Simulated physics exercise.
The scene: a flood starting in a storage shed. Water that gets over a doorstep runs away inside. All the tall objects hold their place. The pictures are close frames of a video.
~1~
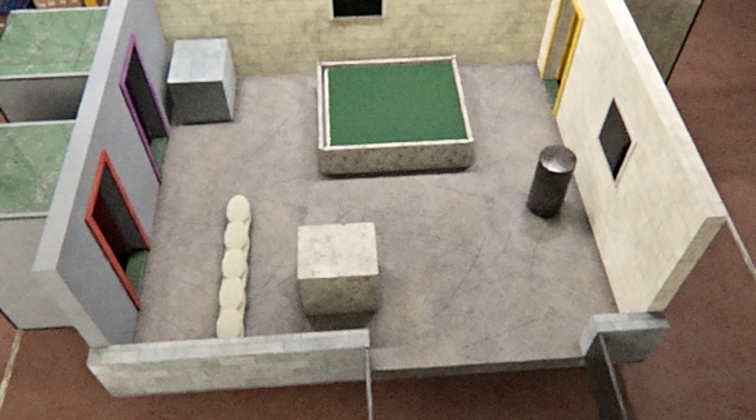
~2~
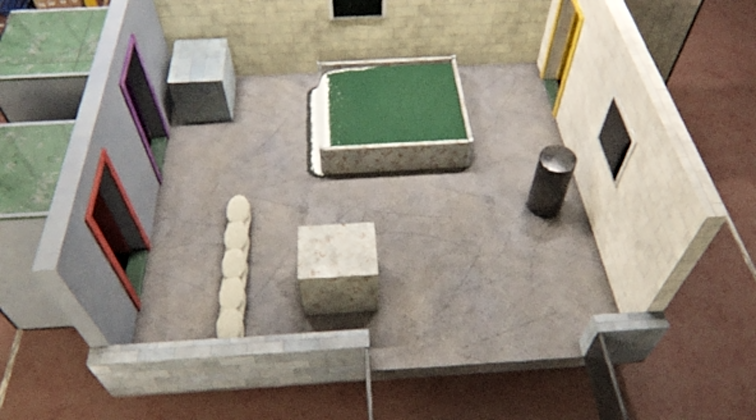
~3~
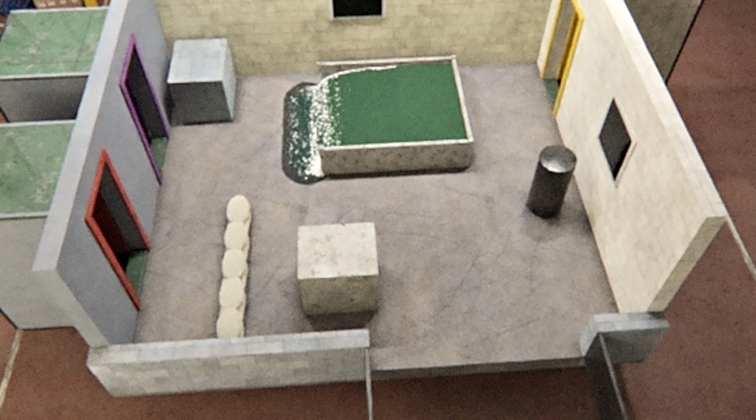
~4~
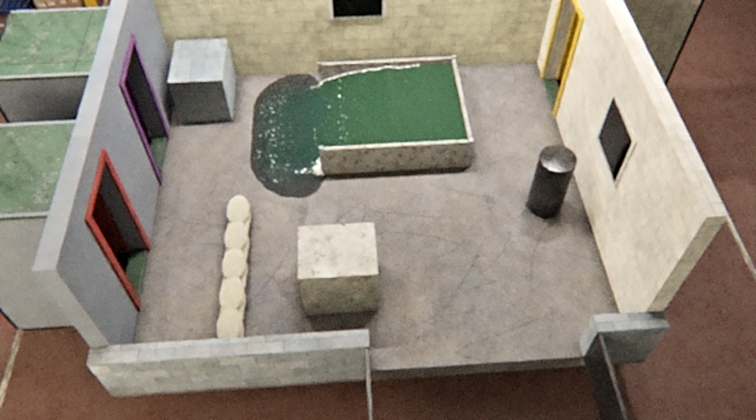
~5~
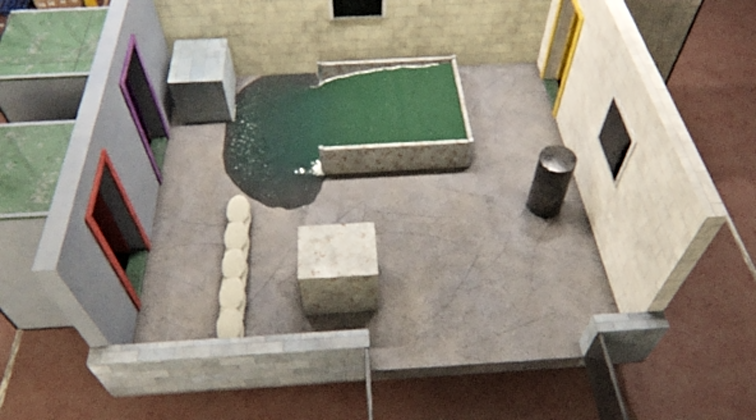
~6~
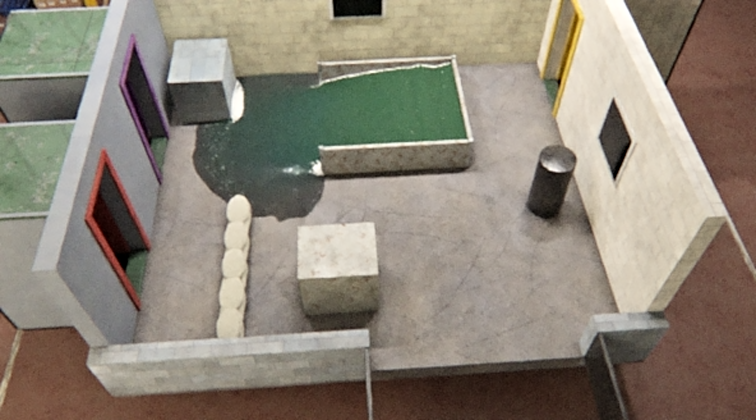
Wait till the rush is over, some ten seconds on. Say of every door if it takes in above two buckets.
In the end: The yellow door takes more than that; the purple door takes more than that; the red door takes more than that.
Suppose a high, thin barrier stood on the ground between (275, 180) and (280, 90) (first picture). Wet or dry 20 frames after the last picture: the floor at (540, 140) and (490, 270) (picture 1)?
As listed: Dry, wet.
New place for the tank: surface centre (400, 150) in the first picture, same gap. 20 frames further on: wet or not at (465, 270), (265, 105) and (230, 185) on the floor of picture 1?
In that order: No water, flooded, flooded.
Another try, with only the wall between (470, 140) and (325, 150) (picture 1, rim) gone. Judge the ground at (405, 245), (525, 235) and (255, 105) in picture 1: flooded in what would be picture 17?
As listed: Flooded, awash, no water.
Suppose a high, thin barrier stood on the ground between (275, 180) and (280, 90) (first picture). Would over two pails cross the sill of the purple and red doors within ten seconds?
The purple door keeps below it; the red door takes less.
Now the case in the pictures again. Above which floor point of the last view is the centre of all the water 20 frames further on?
Near (281, 148).
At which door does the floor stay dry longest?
The yellow one.
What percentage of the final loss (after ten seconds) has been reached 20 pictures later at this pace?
Some 55 per cent.
A moment on, water covers 25 % of the floor; the yellow door not reached, the purple door over two buckets in, the red door not reached.
Next, water covers 30 % of the floor; the yellow door not reached, the purple door far over two buckets in, the red door wet at the sill, nothing in.
Then, water covers 40 % of the floor; the yellow door not reached, the purple door far over two buckets in, the red door wet at the sill, nothing in.
Later, water covers 60 % of the floor; the yellow door under two buckets in, the purple door far over two buckets in, the red door under two buckets in.
In the end, water covers 90 % of the floor; the yellow door over two buckets in, the purple door far over two buckets in, the red door over two buckets in.
